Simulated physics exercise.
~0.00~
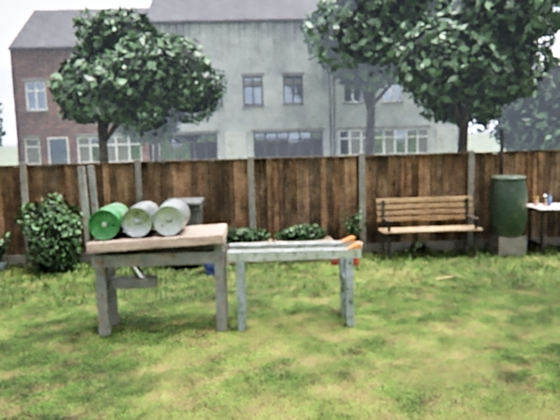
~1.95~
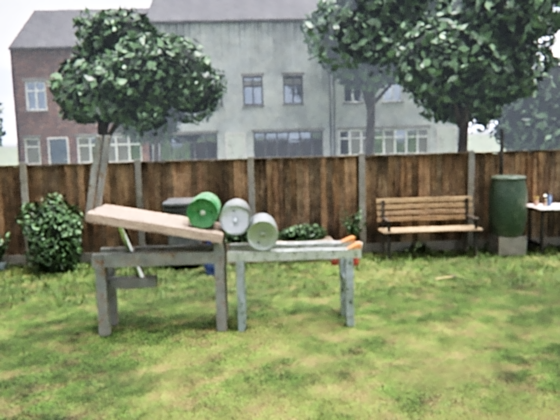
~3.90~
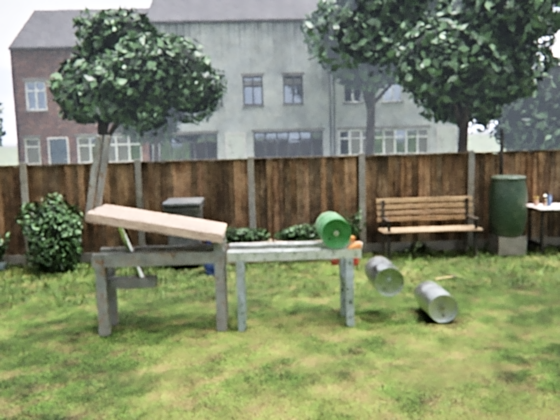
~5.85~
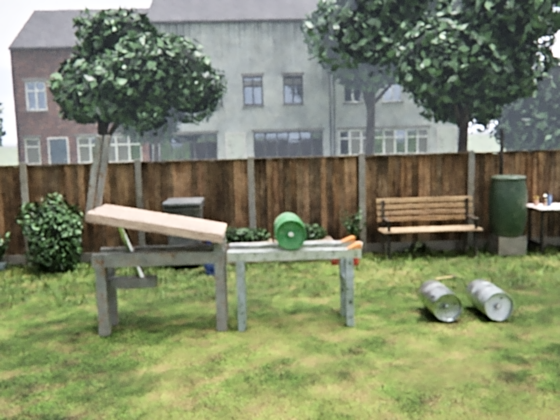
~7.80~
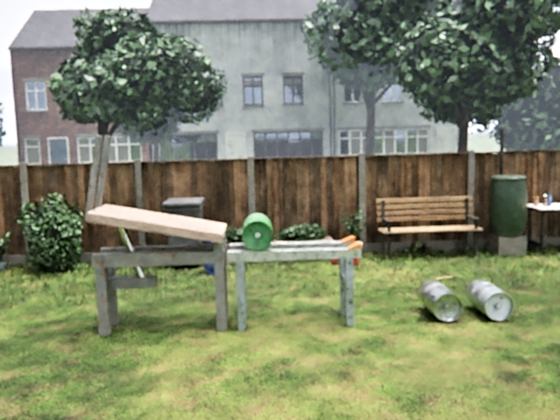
Three kegs, a green one on the left and two silver ones, sit end-on atop a wooden table at the left of a grassy garden, seen from the side by a still camera. A pale rack adjoins the table, with a bench, a green barrel, a fence and houses behind. The tabletop tilts up at its left, and the kegs roll right onto the rack. Both silver kegs go over its far end and drop to the grass, while the green one reaches that end, then rolls back left. It finishes on the rack, near the table, with the silver pair lying on the lawn.
